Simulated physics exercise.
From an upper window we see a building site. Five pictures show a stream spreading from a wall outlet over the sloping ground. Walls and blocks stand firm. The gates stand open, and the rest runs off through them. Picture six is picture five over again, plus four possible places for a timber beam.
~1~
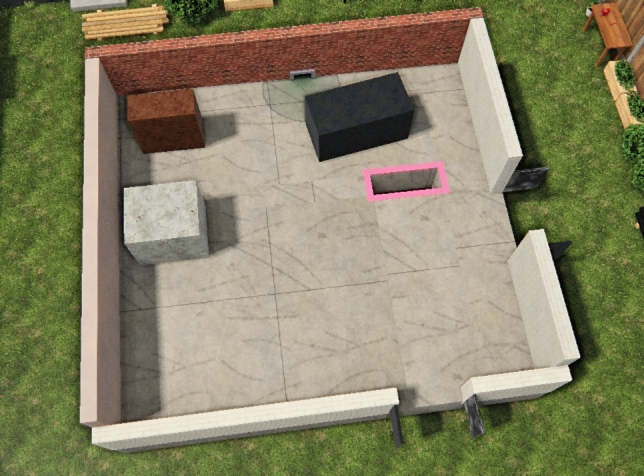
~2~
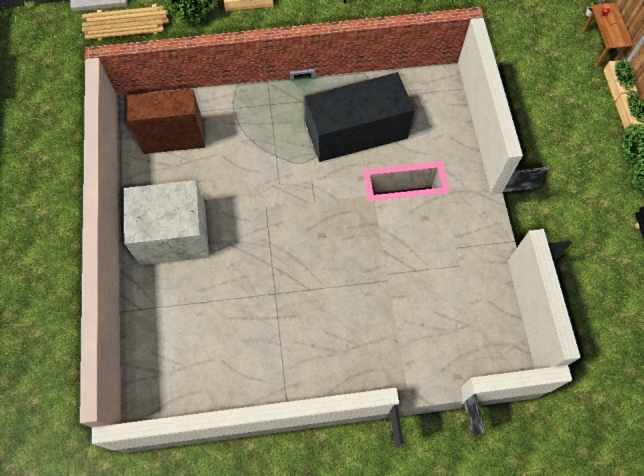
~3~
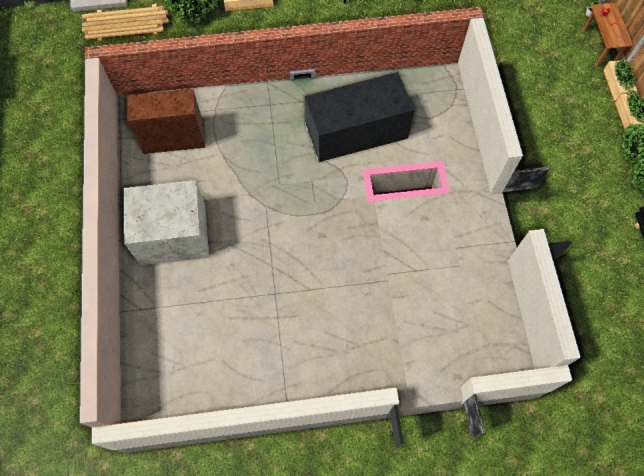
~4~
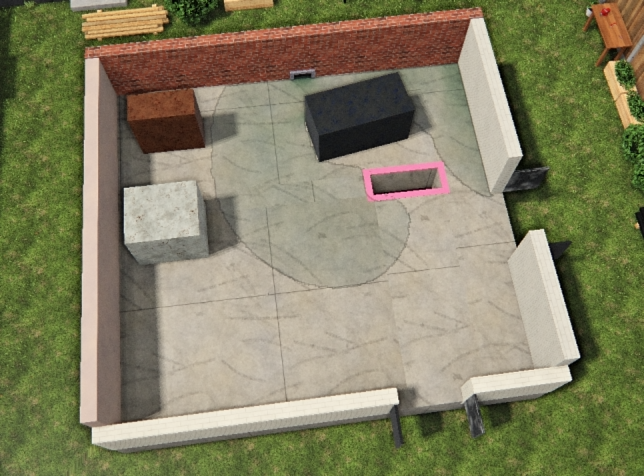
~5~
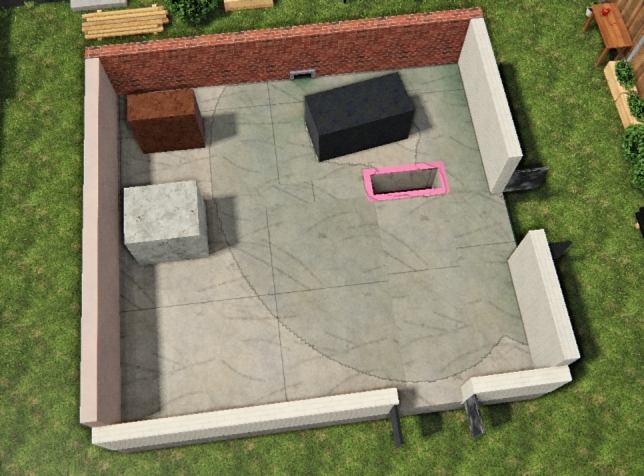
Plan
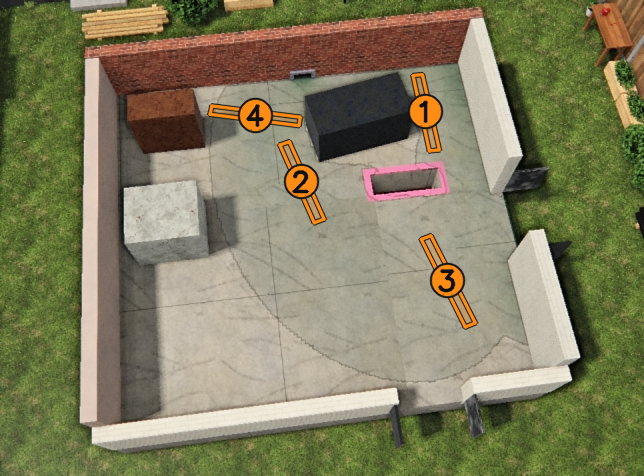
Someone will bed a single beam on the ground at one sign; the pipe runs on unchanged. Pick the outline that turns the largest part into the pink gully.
The best position is 1.
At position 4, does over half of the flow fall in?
No.
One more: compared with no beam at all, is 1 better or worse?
It is better.
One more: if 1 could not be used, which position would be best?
That would be 4.
On the marked copy, 1 from (434, 150) to (417, 75); 2 from (284, 143) to (319, 220); 3 from (426, 237) to (470, 324); 4 from (210, 110) to (299, 121).
With 1, about 30 % of the stream runs into the pink gully, about 70 % out by the gates.
With 2, about 13 % of the stream runs into the pink gully, about 87 % out by the gates.
With 3, about 11 % of the stream runs into the pink gully, about 89 % out by the gates.
With 4, about 21 % of the stream runs into the pink gully, about 78 % out by the gates.
